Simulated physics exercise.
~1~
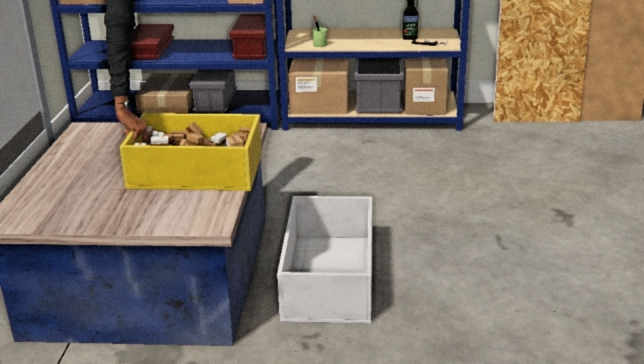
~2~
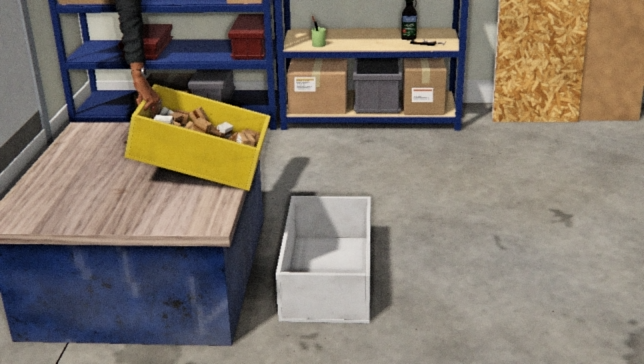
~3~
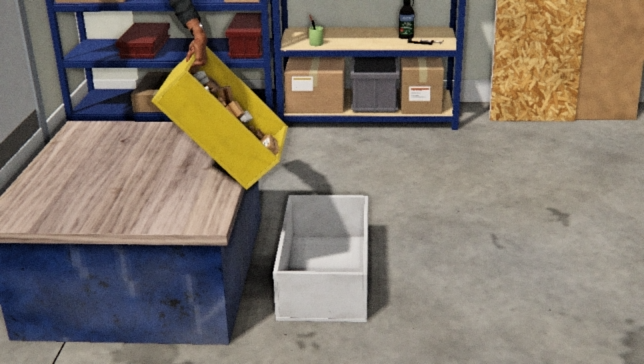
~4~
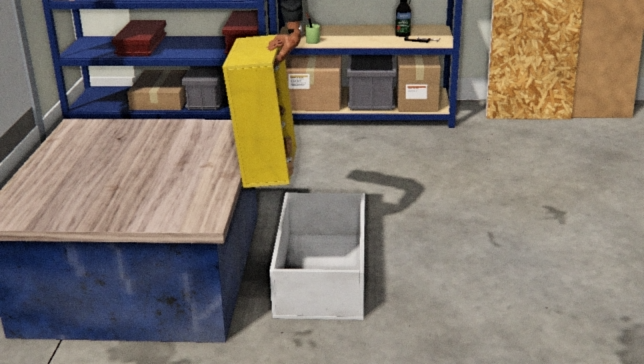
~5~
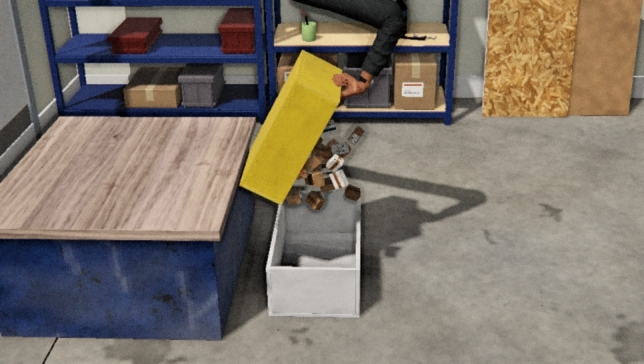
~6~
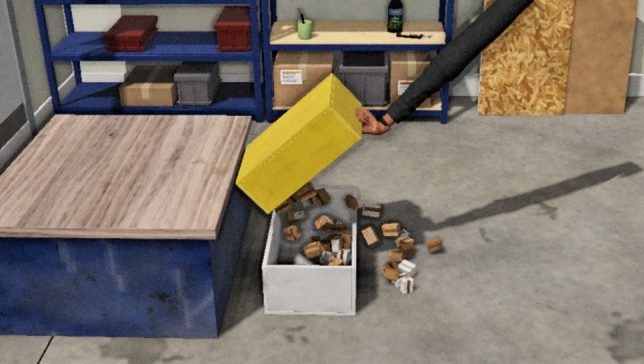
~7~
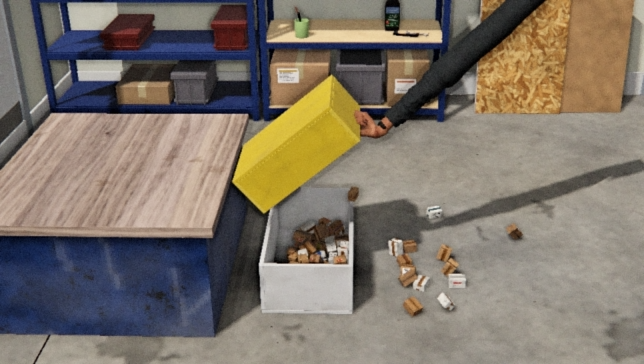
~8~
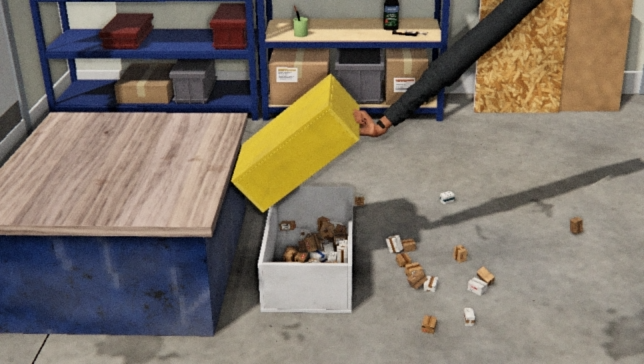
In a workshop, a hand tipping a yellow box off a bench, most small parcels landing in a white box, others scattering beyond.
